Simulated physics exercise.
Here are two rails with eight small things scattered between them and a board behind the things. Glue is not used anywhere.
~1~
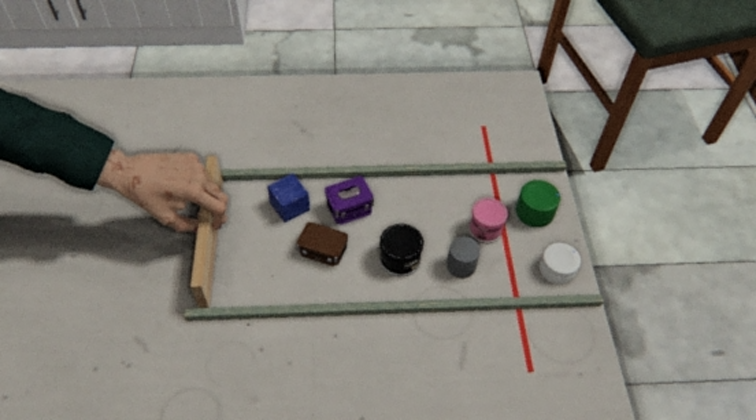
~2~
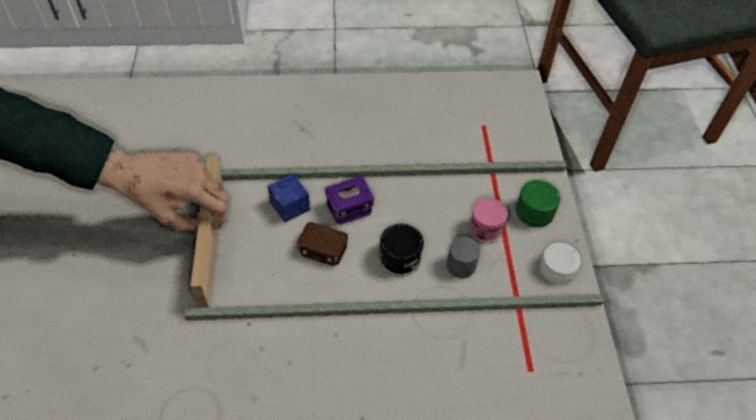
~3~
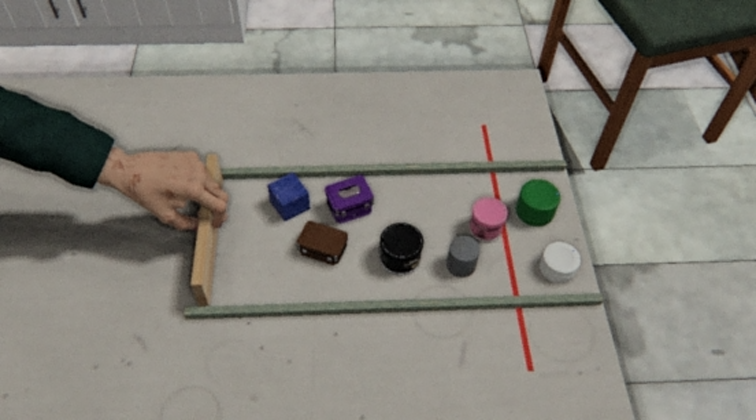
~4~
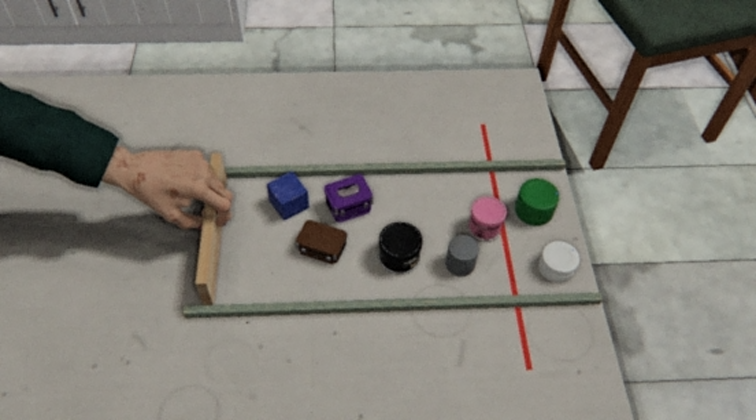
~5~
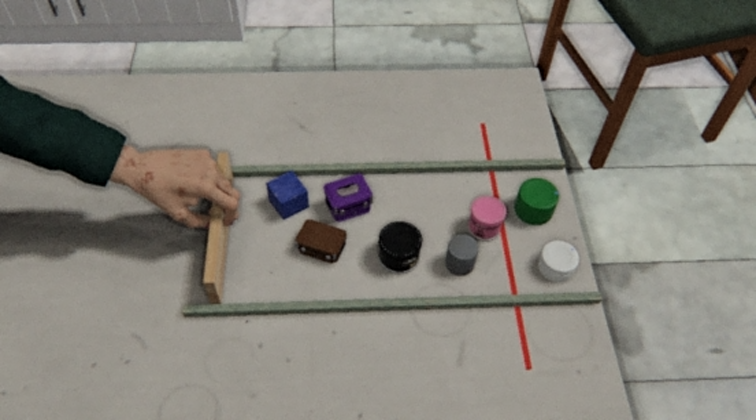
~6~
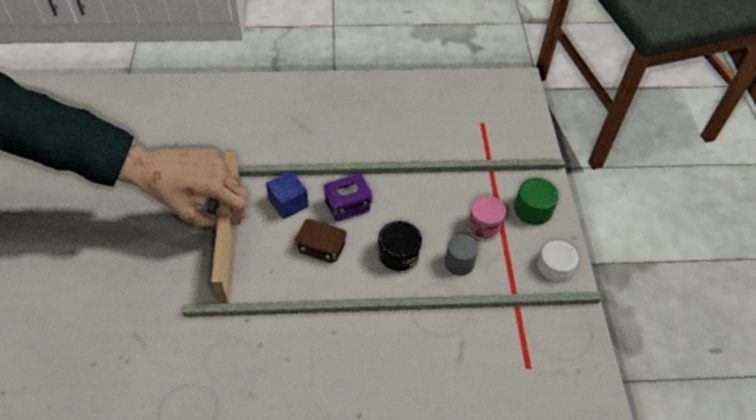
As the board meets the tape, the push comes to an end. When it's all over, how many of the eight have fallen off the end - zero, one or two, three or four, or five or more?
One or two have fallen off.
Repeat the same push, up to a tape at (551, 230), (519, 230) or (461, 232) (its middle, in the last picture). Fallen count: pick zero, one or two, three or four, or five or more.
Three or four; either one or two; zero.
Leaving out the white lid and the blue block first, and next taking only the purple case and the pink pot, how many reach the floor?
First try 0, second try 0.
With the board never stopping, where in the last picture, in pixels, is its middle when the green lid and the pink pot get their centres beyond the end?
The green lid gives roughly (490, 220), the pink pot roughly (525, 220).
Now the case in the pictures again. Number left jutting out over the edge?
That adds up to 0.
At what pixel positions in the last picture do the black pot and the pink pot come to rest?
In the last view, the middles sit near (531, 248) and near (563, 219).
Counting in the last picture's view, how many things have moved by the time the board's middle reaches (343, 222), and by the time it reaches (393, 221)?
Counts: 4 and 5.
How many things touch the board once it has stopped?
At rest, 3 are in contact.
Soon after, none off yet; white lid at rest near (558, 261); green lid at rest near (536, 201); pink pot at rest near (486, 219).
Then, none off yet; white lid at rest near (558, 261); green lid at rest near (536, 201); pink pot moving near (492, 221).
At rest, the number that fall off is one or two; fallen, green lid.
